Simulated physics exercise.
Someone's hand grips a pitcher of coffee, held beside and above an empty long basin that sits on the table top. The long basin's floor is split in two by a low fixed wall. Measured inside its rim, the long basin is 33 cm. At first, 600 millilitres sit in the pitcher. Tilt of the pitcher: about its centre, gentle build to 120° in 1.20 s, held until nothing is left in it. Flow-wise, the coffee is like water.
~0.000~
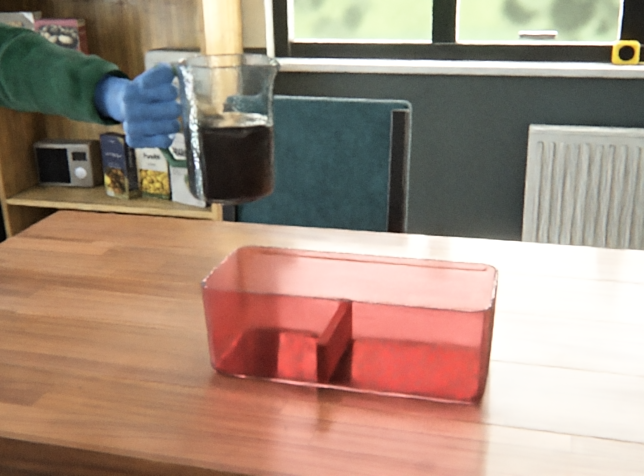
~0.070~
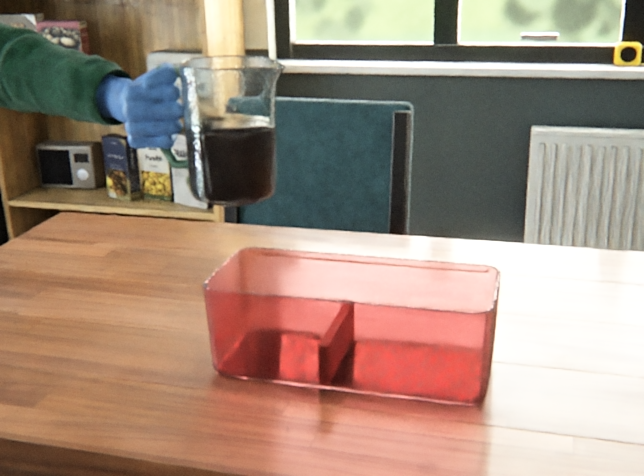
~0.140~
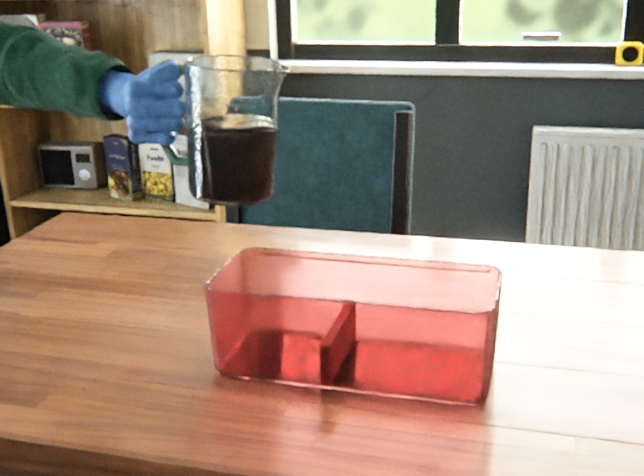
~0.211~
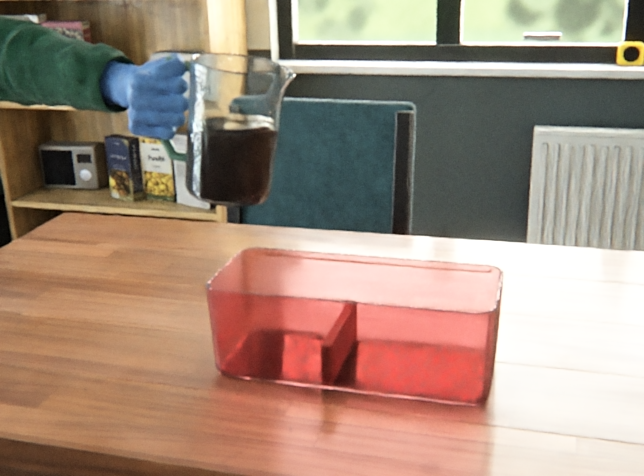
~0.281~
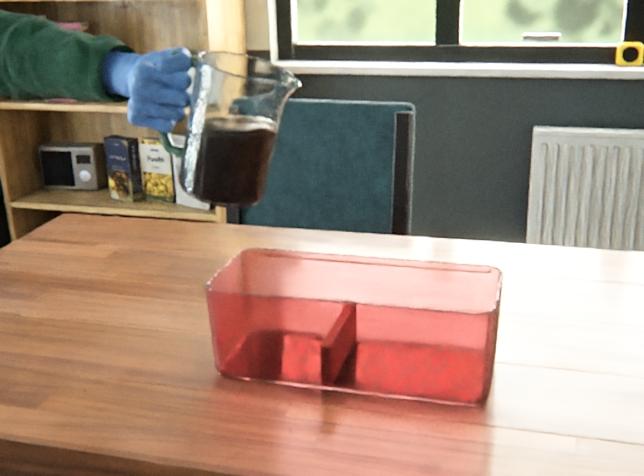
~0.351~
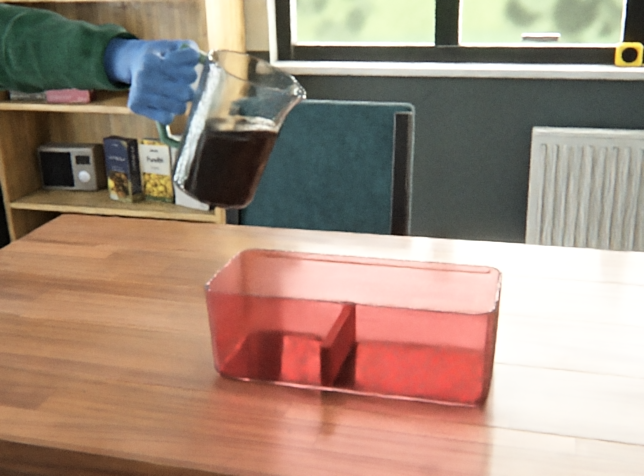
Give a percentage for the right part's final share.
My figure is 77 %.
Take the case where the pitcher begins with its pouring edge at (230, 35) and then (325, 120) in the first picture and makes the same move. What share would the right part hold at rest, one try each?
The first try gives 5 percent and the second 95 percent.
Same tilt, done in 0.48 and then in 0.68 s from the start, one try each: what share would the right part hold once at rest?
55 then 65 %.
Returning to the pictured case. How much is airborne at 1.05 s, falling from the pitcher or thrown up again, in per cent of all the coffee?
22 per cent, roughly.
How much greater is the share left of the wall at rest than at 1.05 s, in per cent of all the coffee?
Near 18 percent, give or take.
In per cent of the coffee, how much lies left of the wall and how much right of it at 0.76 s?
Around 0 on the left side and 0 on the right side.
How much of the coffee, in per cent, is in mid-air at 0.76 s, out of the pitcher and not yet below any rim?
Close to 10 in a hundred.
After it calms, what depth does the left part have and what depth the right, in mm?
I'd expect close to 8 mm on the left and close to 20 mm on the right.
By 0.76 s the tilt is 84° and 91 per cent is still to pour, 0 is left of the wall and 0 right of it.
By 1.05 s the tilt is 116° and 22 per cent is still to pour, 2 is left of the wall and 54 right of it.
By 1.36 s the tilt is 120° and 0 per cent is still to pour, 21 is left of the wall and 77 right of it.
By 1.70 s the tilt is 120° and 0 per cent is still to pour, 21 is left of the wall and 77 right of it.
At rest 21 per cent lies left of the wall, 77 right of it and 2 outside.
